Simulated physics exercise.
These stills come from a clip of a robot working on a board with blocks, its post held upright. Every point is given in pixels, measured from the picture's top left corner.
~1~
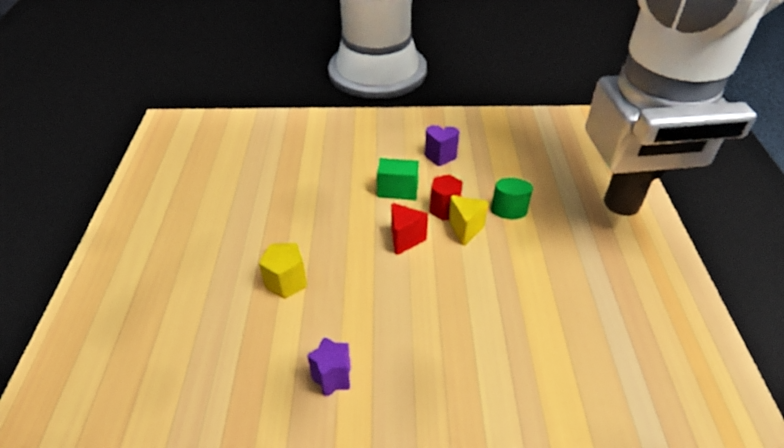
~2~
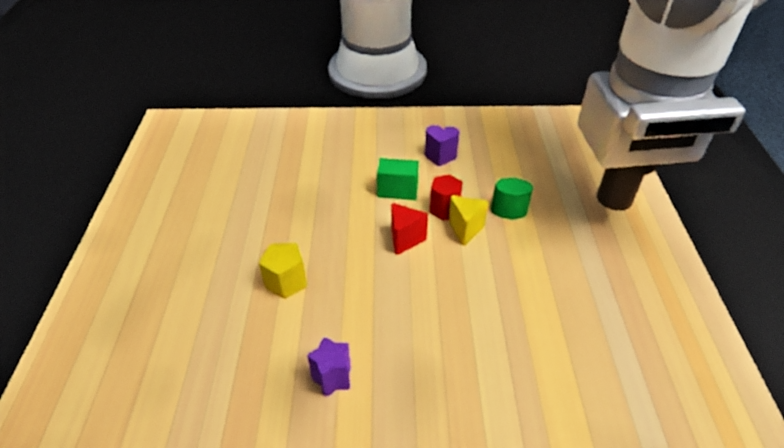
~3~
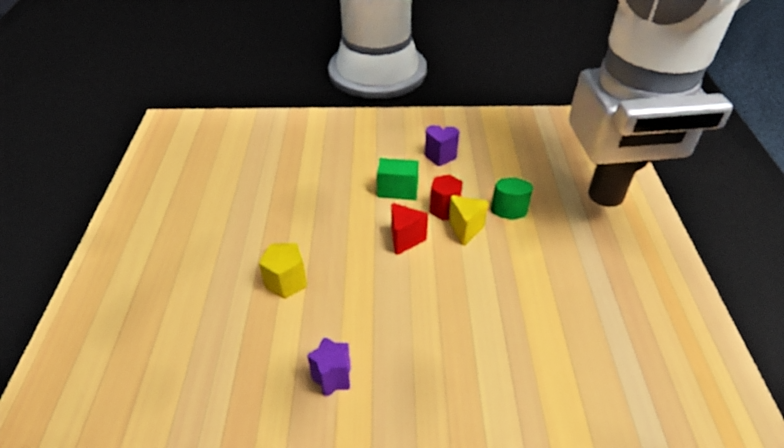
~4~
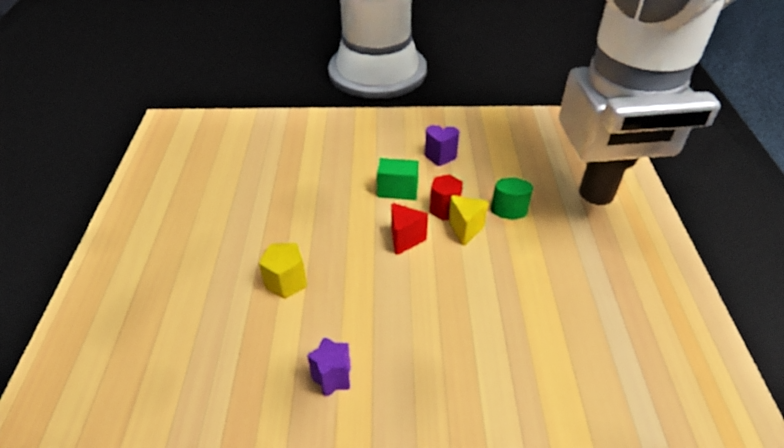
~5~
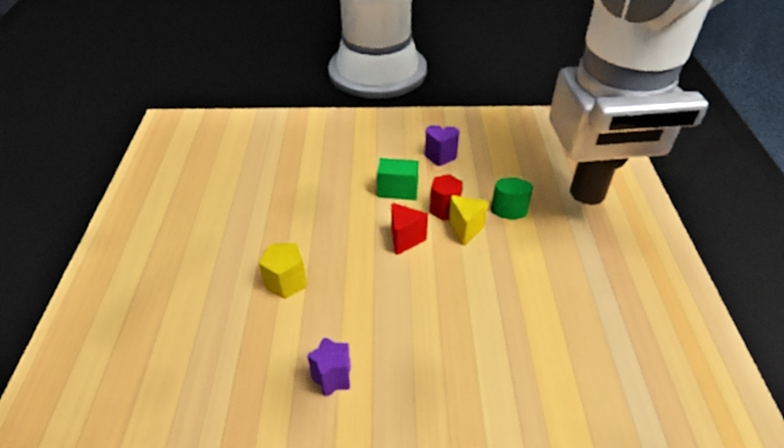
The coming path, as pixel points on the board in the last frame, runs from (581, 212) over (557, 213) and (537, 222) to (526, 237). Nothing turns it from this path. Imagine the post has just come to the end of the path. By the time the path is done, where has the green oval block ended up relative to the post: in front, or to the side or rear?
I'd say it has come free.
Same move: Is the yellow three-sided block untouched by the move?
I'd say yes.
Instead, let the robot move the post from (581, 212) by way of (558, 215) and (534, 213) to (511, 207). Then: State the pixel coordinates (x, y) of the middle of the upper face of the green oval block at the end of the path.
I expect it at (480, 182).
What follows on the original path. Halfway along, post at (550, 198); nothing pushed yet.
At the end, post at (531, 218); yellow three-sided block not moved; green oval block at (503, 189), turned 35° clockwise.
